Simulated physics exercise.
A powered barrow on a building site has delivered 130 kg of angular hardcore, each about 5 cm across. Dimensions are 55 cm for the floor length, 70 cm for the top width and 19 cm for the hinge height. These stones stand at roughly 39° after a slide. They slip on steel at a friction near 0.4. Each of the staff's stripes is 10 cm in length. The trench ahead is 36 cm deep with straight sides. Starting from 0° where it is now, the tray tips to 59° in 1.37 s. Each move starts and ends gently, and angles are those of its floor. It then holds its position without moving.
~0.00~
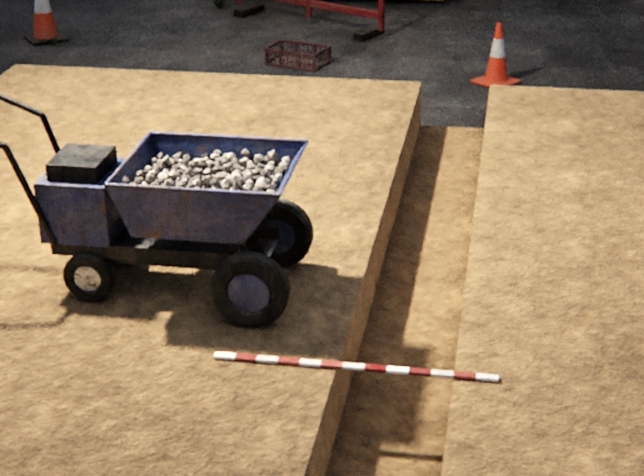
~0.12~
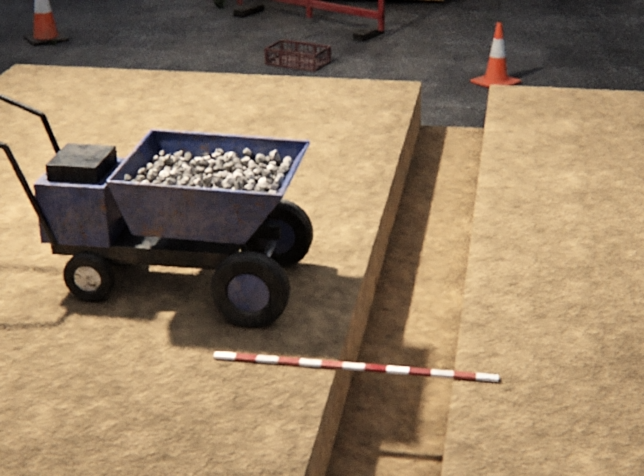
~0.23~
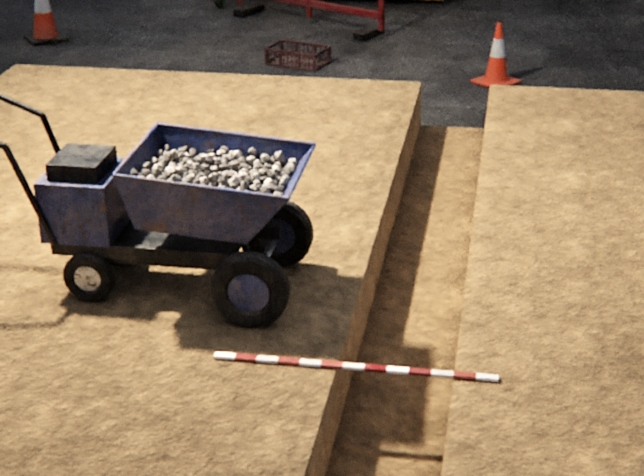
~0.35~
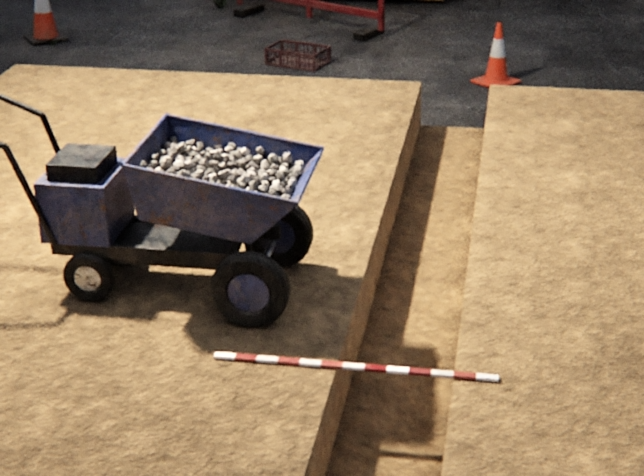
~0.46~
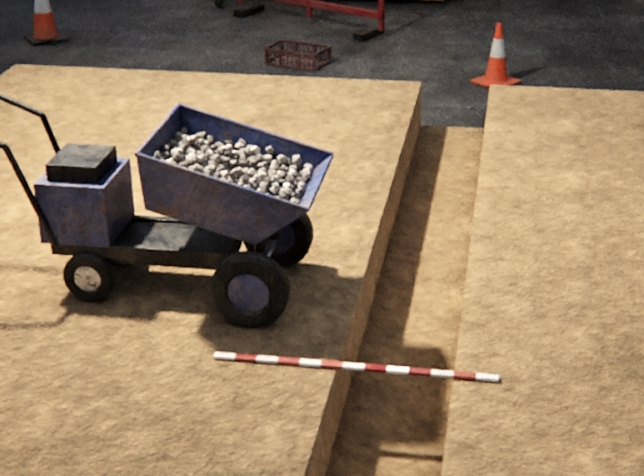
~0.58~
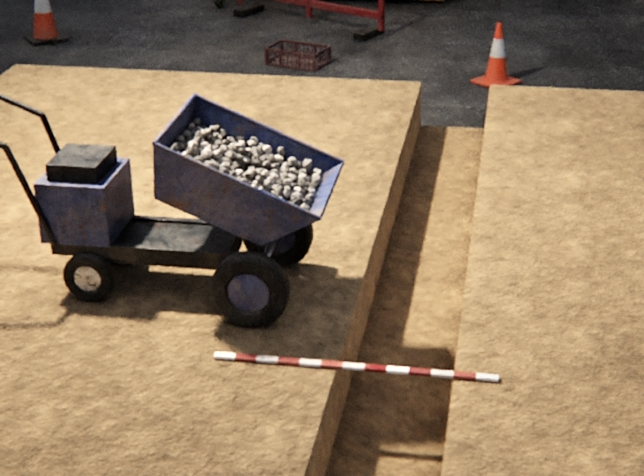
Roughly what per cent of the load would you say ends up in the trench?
I'd say 17 per cent ends up in the trench.
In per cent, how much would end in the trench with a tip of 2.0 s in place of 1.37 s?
With that timing, about 15 per cent.
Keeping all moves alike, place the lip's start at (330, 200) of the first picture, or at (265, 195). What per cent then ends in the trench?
First some 15, then 20 per cent.
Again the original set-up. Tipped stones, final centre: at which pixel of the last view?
I'd put it close to (412, 361).
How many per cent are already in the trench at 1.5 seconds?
By that point it's something like 0 in a hundred.
After 1.0 s the floor is at 50°; 100 % in the tray; the foremost stones are at (340, 238).
After 1.5 s the floor is at 59°; 99 % in the tray, 1 % in the trench; the foremost stones are at (394, 264).
After 1.8 s the floor is at 59°; 94 % in the tray, 6 % in the trench; the foremost stones are at (453, 350).
After 3.8 s the floor is at 59°; 83 % in the tray, 17 % in the trench; the foremost stones are at (454, 366).
